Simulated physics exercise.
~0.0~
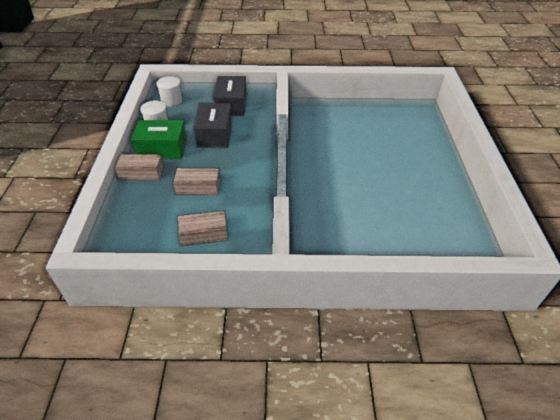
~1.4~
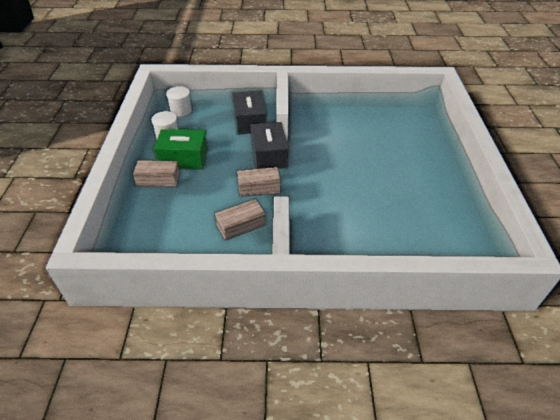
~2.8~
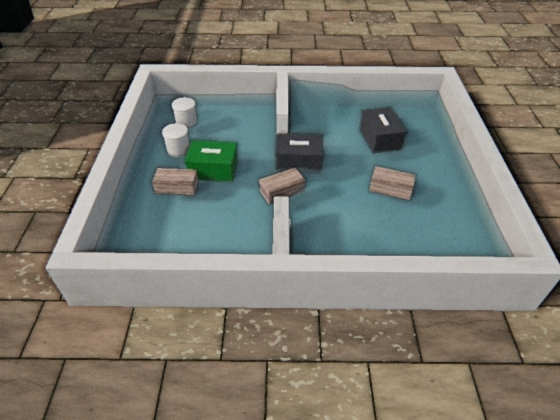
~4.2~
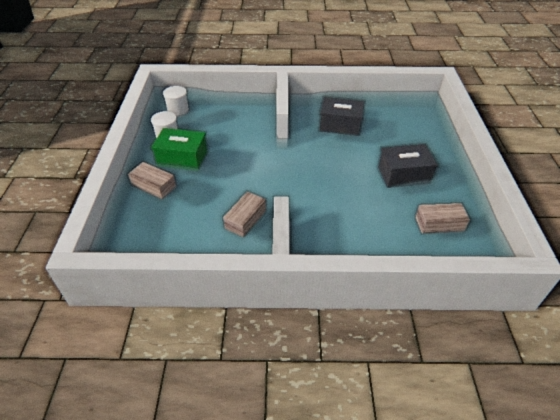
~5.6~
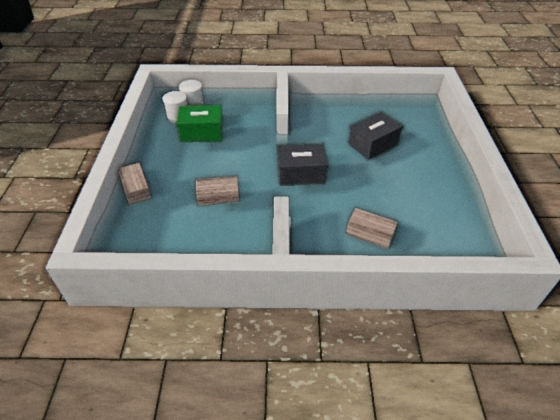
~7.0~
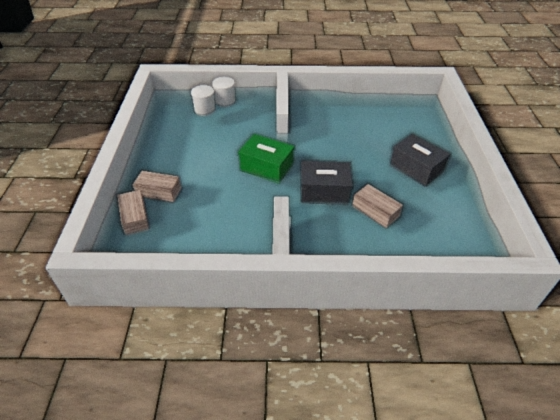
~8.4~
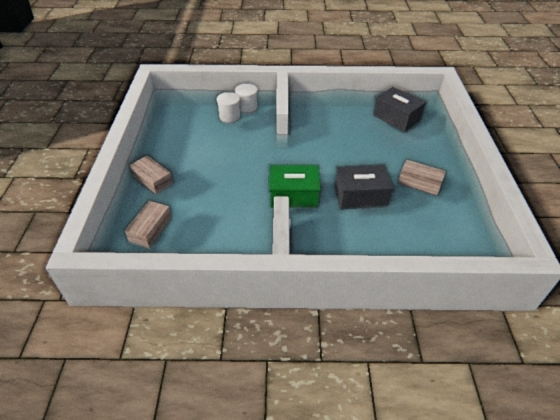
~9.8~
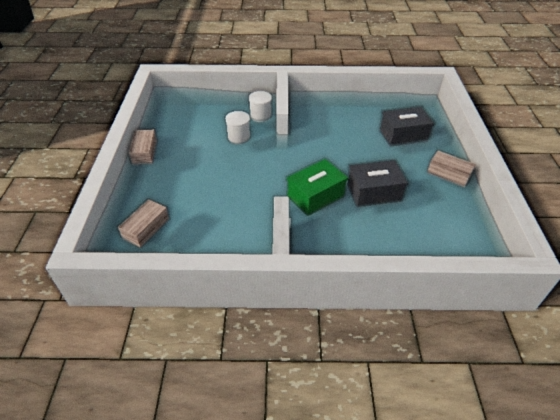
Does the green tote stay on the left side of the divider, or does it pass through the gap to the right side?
The green tote passes through the gap and ends up afloat on the right side of the divider, next to a dark tote.
In the video, floating boxes, blocks and white pails drift around a divided basin of water as two dark totes and a wooden block move through the divider's gap. The green tote later follows, ending afloat on the right while the pails and two blocks remain left.
